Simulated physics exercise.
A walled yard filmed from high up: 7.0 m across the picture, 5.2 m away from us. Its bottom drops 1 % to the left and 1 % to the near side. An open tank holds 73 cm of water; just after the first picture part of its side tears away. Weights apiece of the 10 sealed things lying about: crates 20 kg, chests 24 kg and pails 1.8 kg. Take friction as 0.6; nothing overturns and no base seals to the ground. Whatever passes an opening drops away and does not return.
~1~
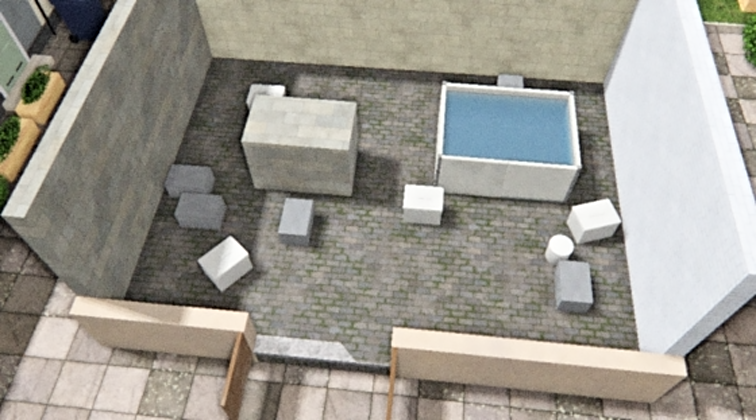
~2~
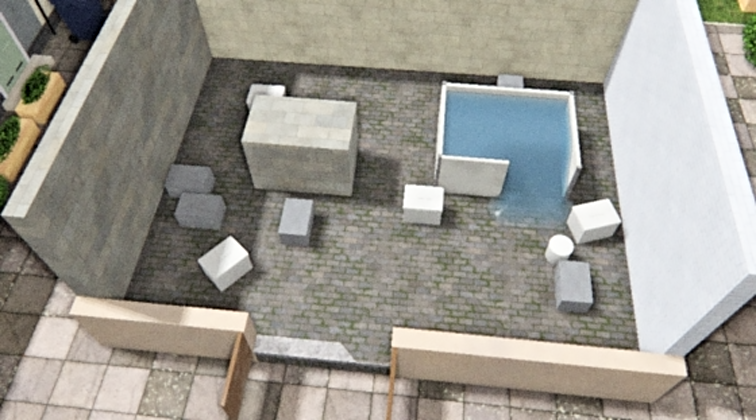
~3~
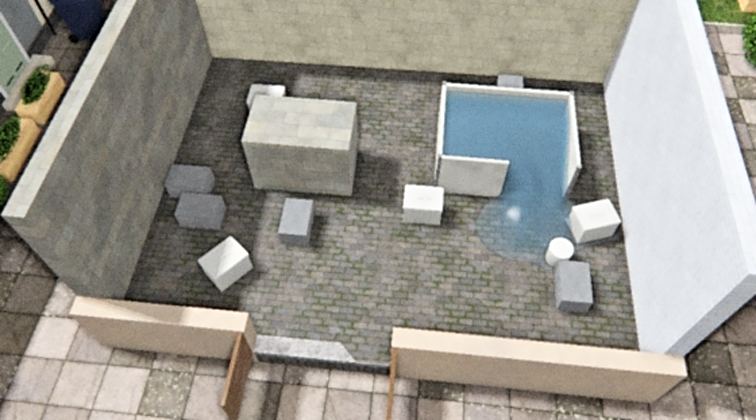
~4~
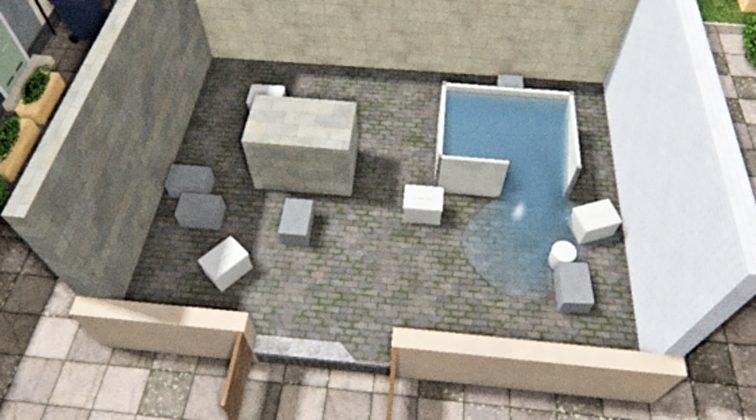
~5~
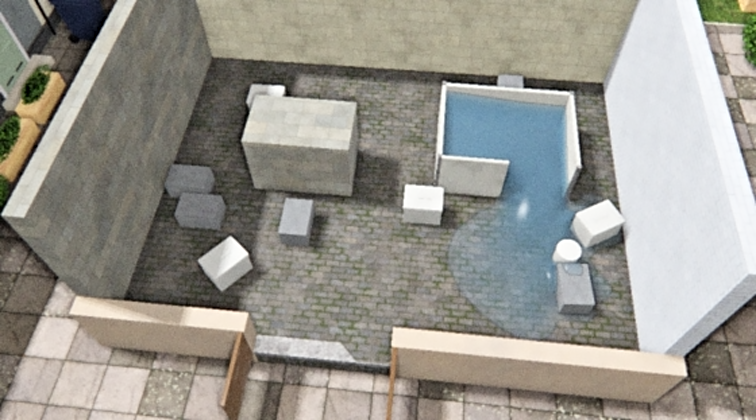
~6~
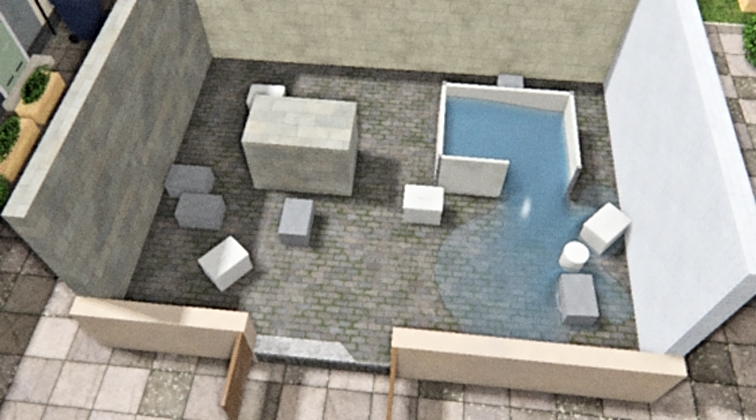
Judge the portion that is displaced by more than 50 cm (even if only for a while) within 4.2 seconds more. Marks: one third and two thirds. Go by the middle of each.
That comes to from one to two thirds.
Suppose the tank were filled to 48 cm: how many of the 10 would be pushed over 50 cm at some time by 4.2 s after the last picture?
In that case 2 of them.
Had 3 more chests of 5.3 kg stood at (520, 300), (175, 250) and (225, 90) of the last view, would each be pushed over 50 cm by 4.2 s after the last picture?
In turn: Past it, less, short of it.
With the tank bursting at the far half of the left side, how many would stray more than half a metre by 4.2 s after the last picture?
Then 3.
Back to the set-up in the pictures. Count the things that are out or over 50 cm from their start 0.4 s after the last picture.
By then 2.
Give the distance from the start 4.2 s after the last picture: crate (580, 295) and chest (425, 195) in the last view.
In that order: 300 cm, 0 cm.
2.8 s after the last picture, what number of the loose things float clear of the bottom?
At that moment 2.
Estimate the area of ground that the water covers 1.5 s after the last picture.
Some 14 m2.
Then, 0.4 s after the last picture 2 of 10 are over 50 cm from their spots; 1 afloat.
Then, 1.5 s after the last picture 3 of 10 are over 50 cm from their spots; 2 afloat.
Then, 2.8 s after the last picture 2 of 10 are over 50 cm from their spots; 2 afloat.
Then, 4.2 s after the last picture 4 of 10 are over 50 cm from their spots, and 5 have been at some point; 1 afloat.
